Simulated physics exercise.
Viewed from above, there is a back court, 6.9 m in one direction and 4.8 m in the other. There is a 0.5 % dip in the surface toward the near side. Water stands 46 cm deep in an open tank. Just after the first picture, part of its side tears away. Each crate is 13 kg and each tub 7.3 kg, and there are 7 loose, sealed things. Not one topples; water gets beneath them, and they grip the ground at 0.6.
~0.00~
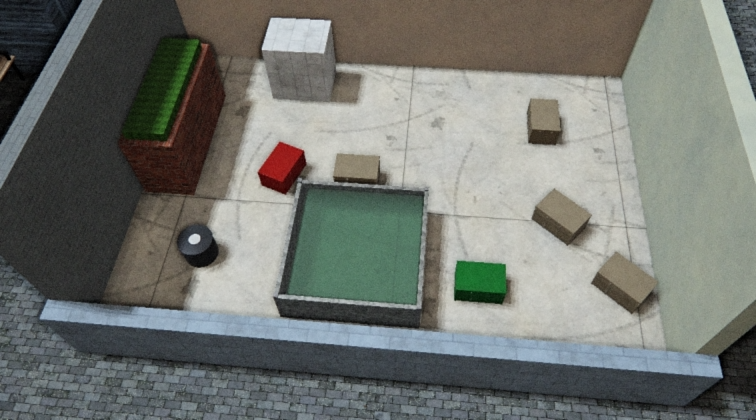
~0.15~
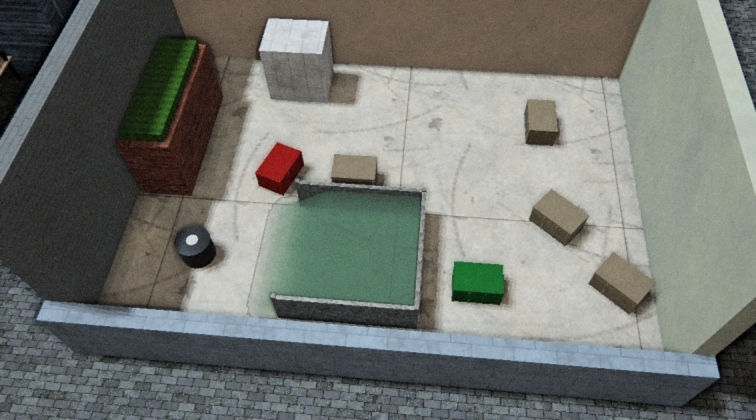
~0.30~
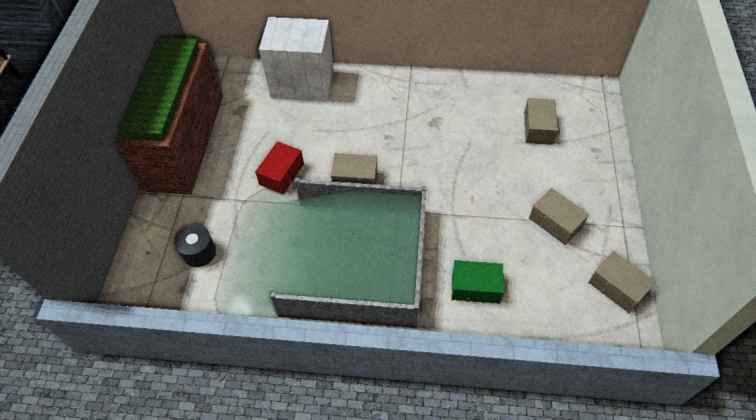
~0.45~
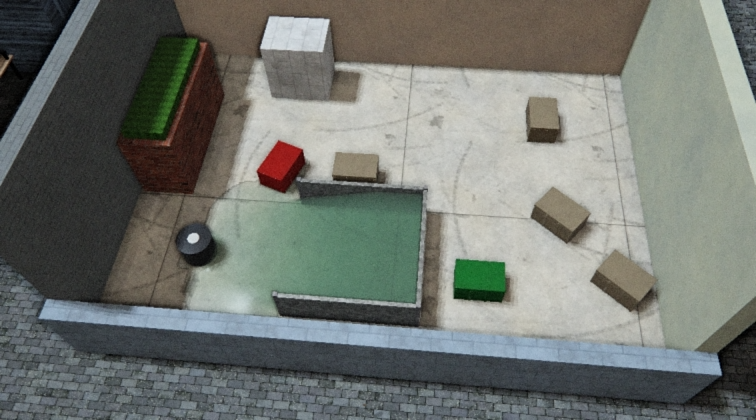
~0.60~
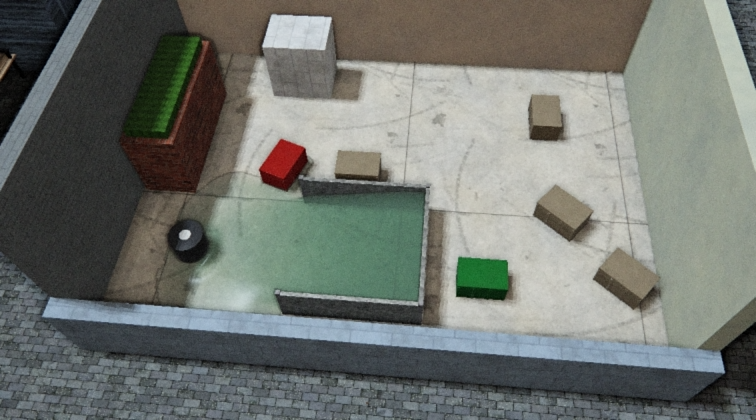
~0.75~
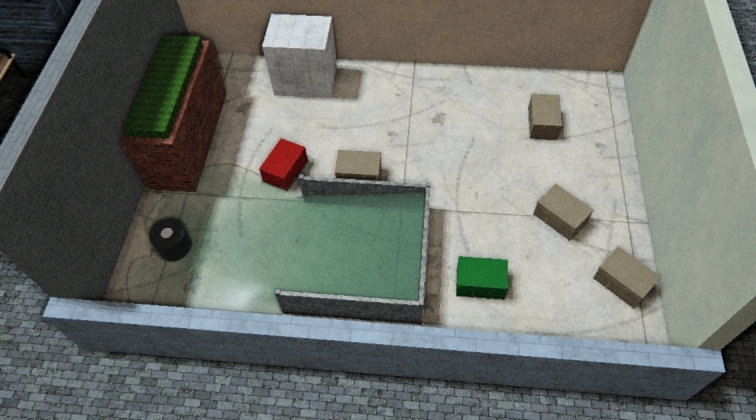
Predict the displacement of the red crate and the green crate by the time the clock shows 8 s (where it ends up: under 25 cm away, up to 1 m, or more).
Here's my call: The red crate is pushed a long way while the green crate remains in place.
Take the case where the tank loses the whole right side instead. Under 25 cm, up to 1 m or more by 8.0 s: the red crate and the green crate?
With that failure, the red crate keeps its spot, and the green crate covers a big distance.
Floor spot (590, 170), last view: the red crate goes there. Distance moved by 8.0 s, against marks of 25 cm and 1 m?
I'd say it does not really move.
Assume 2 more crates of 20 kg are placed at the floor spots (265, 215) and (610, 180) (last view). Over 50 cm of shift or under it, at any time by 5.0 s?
As asked, in order: Clear of the mark; shy of the mark.
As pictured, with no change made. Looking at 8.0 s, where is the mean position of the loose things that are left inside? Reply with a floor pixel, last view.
It sits at about (470, 185).
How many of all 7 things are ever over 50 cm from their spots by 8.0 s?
Count: 2.
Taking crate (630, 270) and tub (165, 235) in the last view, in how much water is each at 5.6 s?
Around 0 cm and 5 cm.
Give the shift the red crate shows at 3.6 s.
It has shifted about 10 cm.
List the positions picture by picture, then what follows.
The red crate at (281, 161) rests on the ground; the green crate at (481, 276), on the bottom; water covers 2.6 m2; 0 of 7 have shifted, in the first picture.
The red crate at (279, 162) rests on the ground; the green crate at (479, 277), on the bottom; water covers 3.3 m2; 0 of 7 have shifted, in the second picture.
The red crate at (279, 161) rests on the ground; the green crate at (479, 276) rests on the ground; 4.2 m2 under water; 0 of 7 have shifted, in the third picture.
The red crate at (280, 160) rests on the ground; the green crate at (480, 275), on the bottom; water covers 5.2 m2; 0 of 7 have shifted, in the fourth picture.
The red crate at (282, 158), on the bottom; the green crate at (483, 273) rests on the ground; 6.0 m2 under water; 1 of 7 have shifted, in the fifth picture.
The red crate at (282, 158) rests on the ground; the green crate at (483, 272) rests on the ground; 7.1 m2 under water; 1 of 7 have shifted, in the sixth picture.
After 1.6 s the red crate is near (282, 158), 0.0 m from its start, aground; the green crate is near (483, 272), 0.0 m from its start, aground; 1 afloat.
After 3.6 s the red crate is near (291, 152), 0.1 m from its start, aground; the green crate is near (483, 272), 0.0 m from its start, aground; 1 afloat.
After 5.6 s the red crate is near (356, 97), 1.5 m from its start, aground; the green crate is near (483, 272), 0.0 m from its start, aground; 1 afloat.
After 8.0 s the red crate is near (382, 88), 1.9 m from its start, aground; the green crate is near (483, 272), 0.0 m from its start, aground; 0 afloat.
